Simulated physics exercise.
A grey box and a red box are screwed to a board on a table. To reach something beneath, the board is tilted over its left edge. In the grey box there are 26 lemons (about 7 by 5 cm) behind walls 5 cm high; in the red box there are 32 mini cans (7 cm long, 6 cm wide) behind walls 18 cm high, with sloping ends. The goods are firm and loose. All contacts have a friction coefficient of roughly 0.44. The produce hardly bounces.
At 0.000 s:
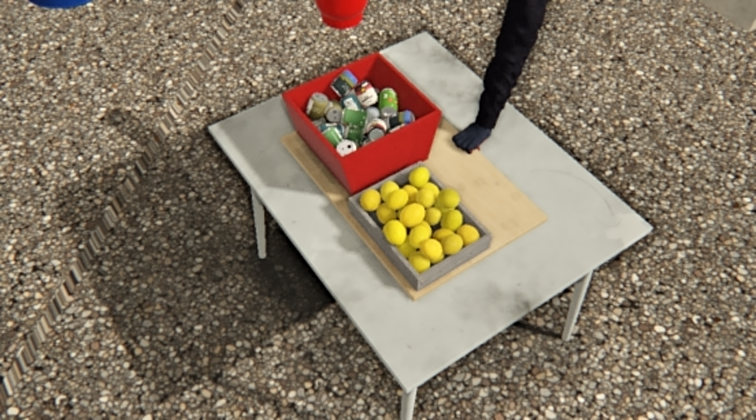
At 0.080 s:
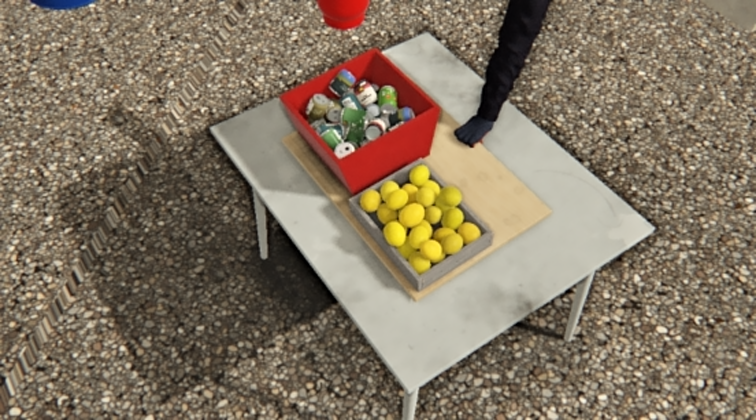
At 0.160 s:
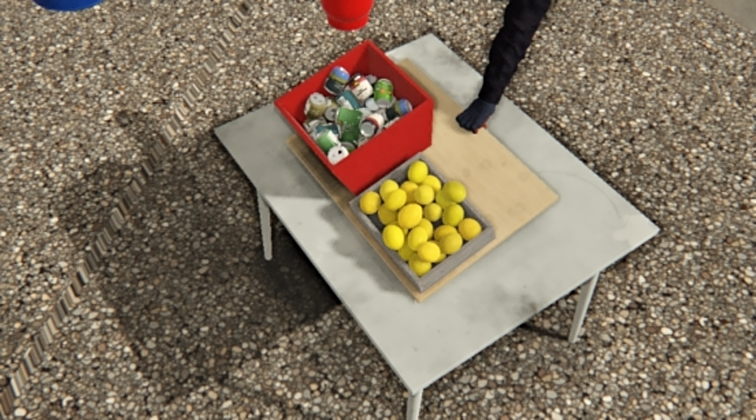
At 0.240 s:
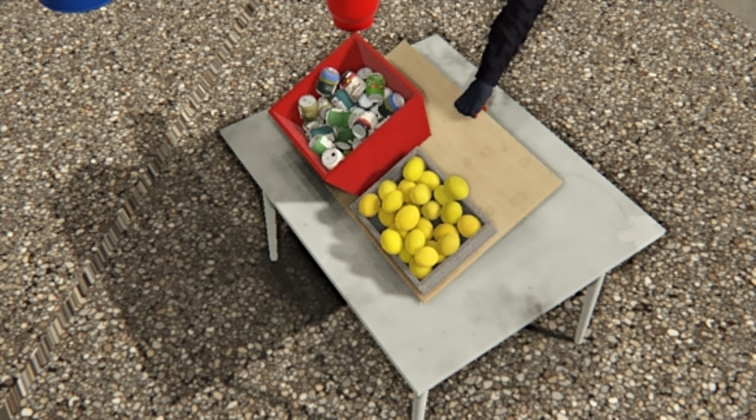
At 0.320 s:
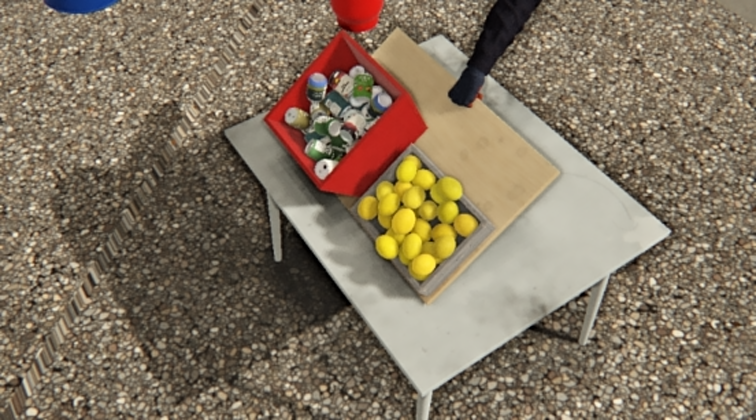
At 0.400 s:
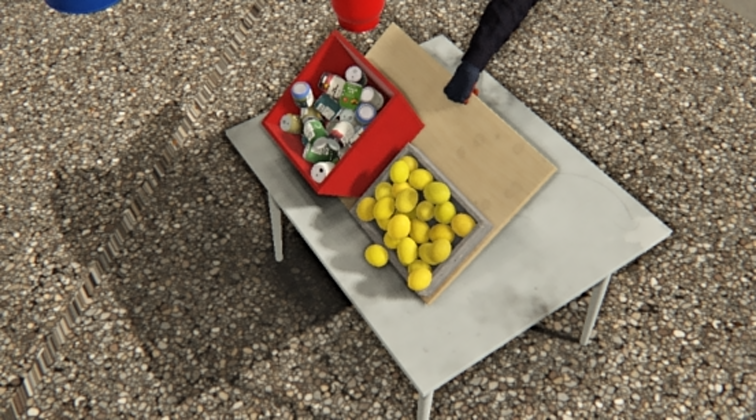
A dark-sleeved arm tilting a board on a table, the red box of cans and grey box of lemons leaning left.
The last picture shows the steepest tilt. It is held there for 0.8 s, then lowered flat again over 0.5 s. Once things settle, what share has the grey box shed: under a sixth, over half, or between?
The grey box loses from a sixth to a half of its lemons.
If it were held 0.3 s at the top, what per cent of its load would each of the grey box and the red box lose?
In that case grey box 30, red box 0 per cent.
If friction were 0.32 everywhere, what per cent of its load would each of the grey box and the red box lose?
Then grey box 20, red box 0 per cent.
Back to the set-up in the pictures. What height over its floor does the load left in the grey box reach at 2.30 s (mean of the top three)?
Roughly 7 cm high.
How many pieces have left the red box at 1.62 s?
About: Red box 1.
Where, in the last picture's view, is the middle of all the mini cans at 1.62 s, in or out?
Around (365, 139).
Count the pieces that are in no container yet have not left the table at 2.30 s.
Some 2 pieces.
After 0.70 s, tilt 39°; 7 of 26 out of the grey box and 0 of 32 out of the red box.
After 1.09 s, tilt 39°; 9 of 26 out of the grey box and 1 of 32 out of the red box.
After 1.62 s, tilt 3°; 9 of 26 out of the grey box and 1 of 32 out of the red box.
Final count (at 2.30 s), 9 of 26 out of the grey box and 1 of 32 out of the red box. Asked share, 9 of 26, 35 per cent.
